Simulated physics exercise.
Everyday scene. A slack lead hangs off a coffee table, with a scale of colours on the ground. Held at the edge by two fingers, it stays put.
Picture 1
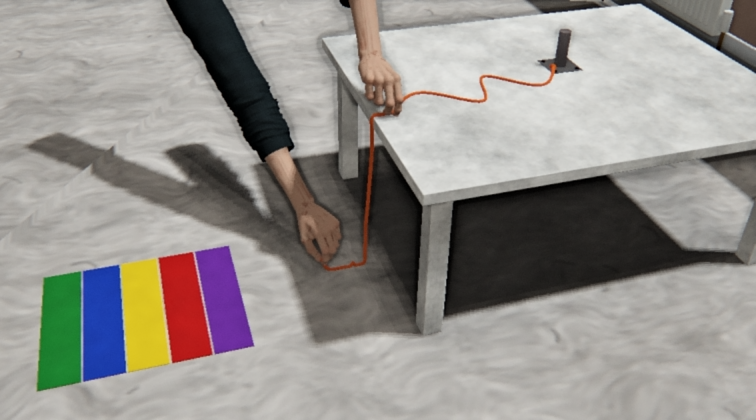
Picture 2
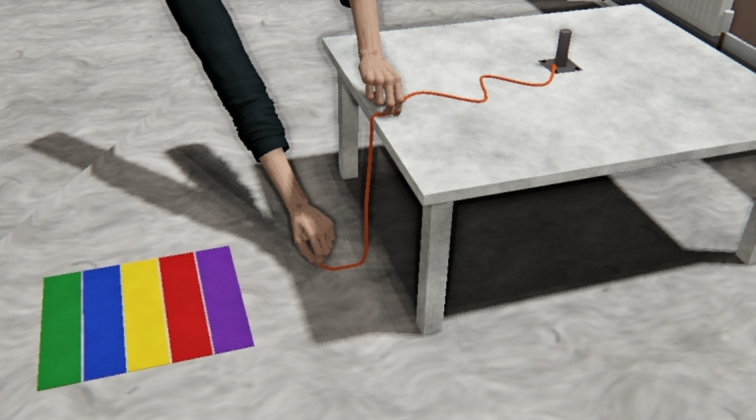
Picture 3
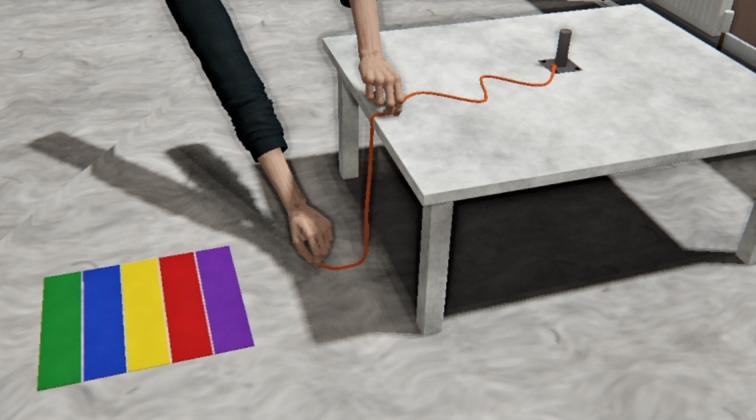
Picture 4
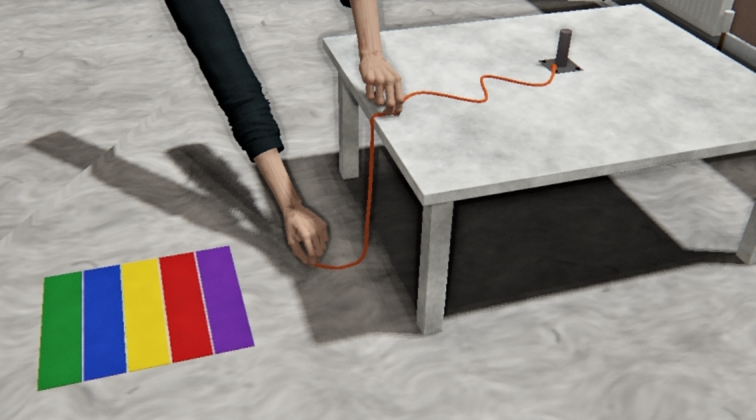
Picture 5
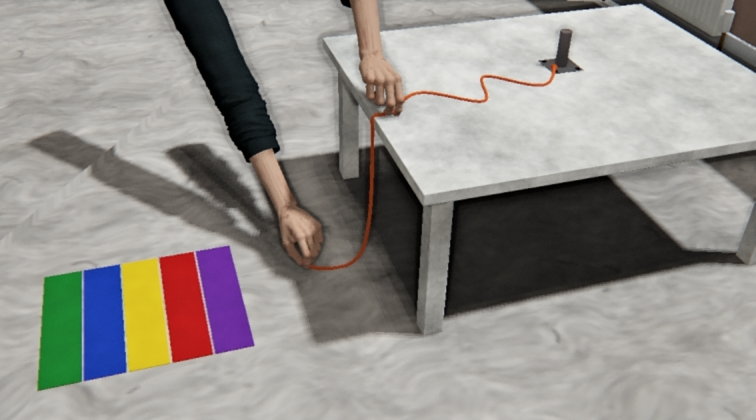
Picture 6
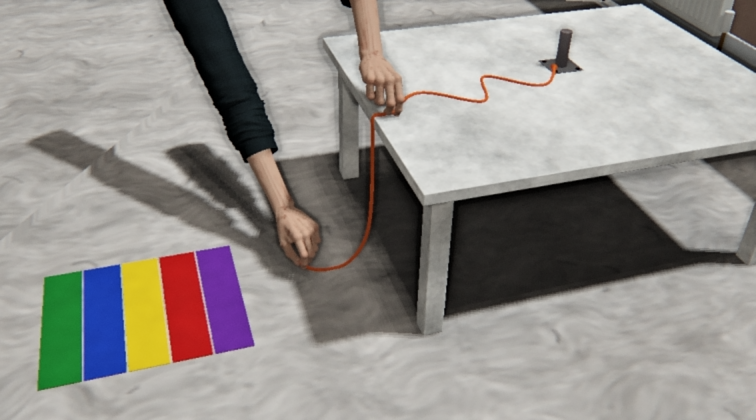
Hand near the floor drawing the end of a slack orange cord slightly left, another hand pressing it at a table's edge.
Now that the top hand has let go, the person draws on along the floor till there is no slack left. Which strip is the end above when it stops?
The blue one.
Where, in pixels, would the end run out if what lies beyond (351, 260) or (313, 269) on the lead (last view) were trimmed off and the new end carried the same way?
It would end up close to (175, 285), then close to (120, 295).
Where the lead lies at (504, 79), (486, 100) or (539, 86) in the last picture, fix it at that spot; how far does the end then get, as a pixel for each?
(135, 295); (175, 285); (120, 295).
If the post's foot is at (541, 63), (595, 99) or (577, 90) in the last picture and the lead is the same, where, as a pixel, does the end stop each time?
The places come out near (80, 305), (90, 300) and (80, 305).
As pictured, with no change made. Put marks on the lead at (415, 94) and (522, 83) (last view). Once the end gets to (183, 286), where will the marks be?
About (363, 130) for the first point; the other lies about (494, 77).
Soon after, end near (182, 286); over red.
Then, end near (129, 295); over yellow.
At full stretch, end near (98, 301); over blue. The end stops over the blue strip.
